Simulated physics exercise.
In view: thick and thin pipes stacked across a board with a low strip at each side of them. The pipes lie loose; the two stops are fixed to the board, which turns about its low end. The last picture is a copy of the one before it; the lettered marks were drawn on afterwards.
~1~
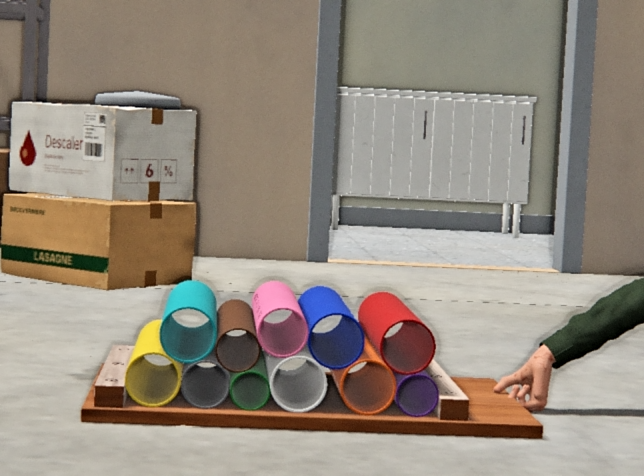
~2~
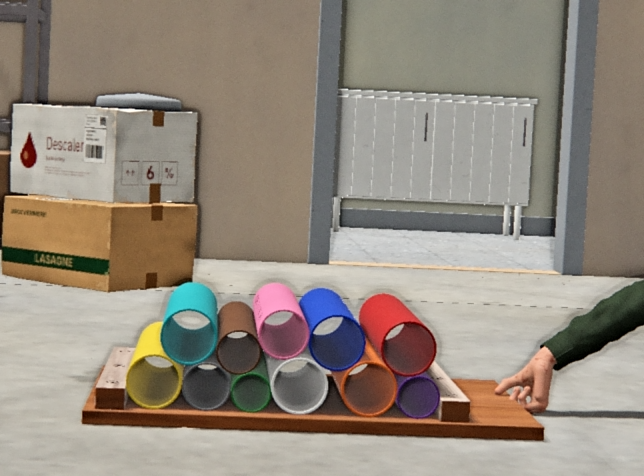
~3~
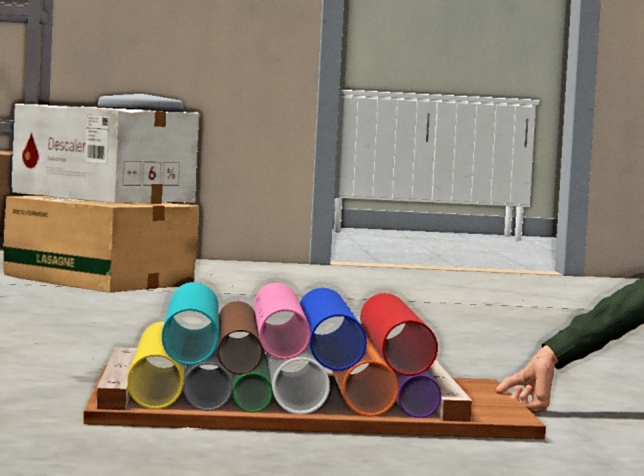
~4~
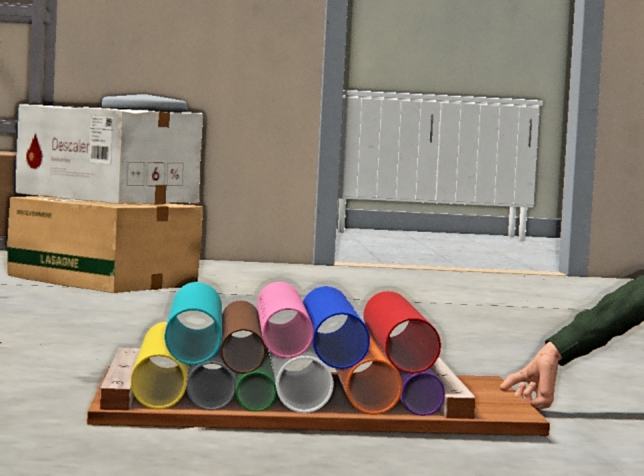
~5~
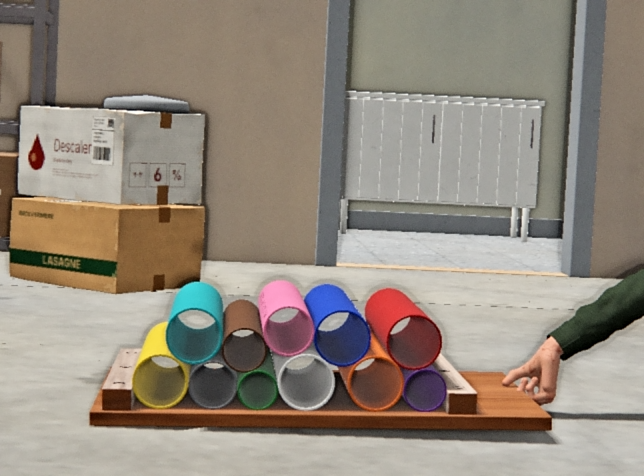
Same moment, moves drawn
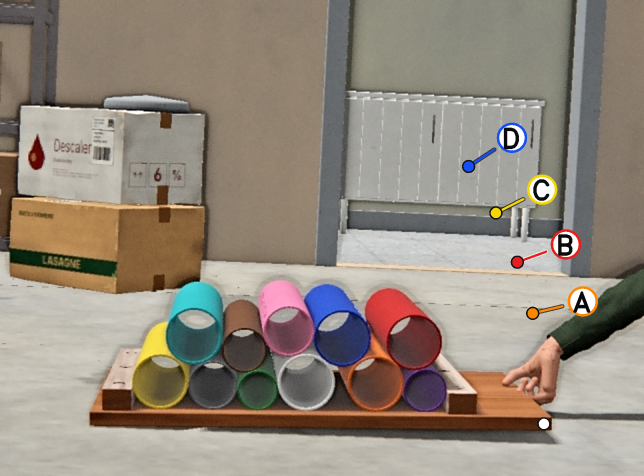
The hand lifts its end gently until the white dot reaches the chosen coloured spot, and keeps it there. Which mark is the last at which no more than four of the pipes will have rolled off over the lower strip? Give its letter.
At most to D.
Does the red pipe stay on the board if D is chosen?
The red pipe: Yes.
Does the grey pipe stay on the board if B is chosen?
Yes, with B.
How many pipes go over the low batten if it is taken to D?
The count is four.
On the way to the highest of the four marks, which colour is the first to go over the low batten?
It is the turquoise one.
On the marked copy, A at (532, 313); B at (517, 262); C at (496, 213); D at (469, 167); the white dot at (544, 424).
Following D. Soon after the start, board at 20°.
Later, board at 36°.
In the end, board at 36°, four over the low batten (brown, turquoise, blue, pink).
As for the rest, A none over the low batten; B none over the low batten; C three over the low batten (brown, turquoise, pink).
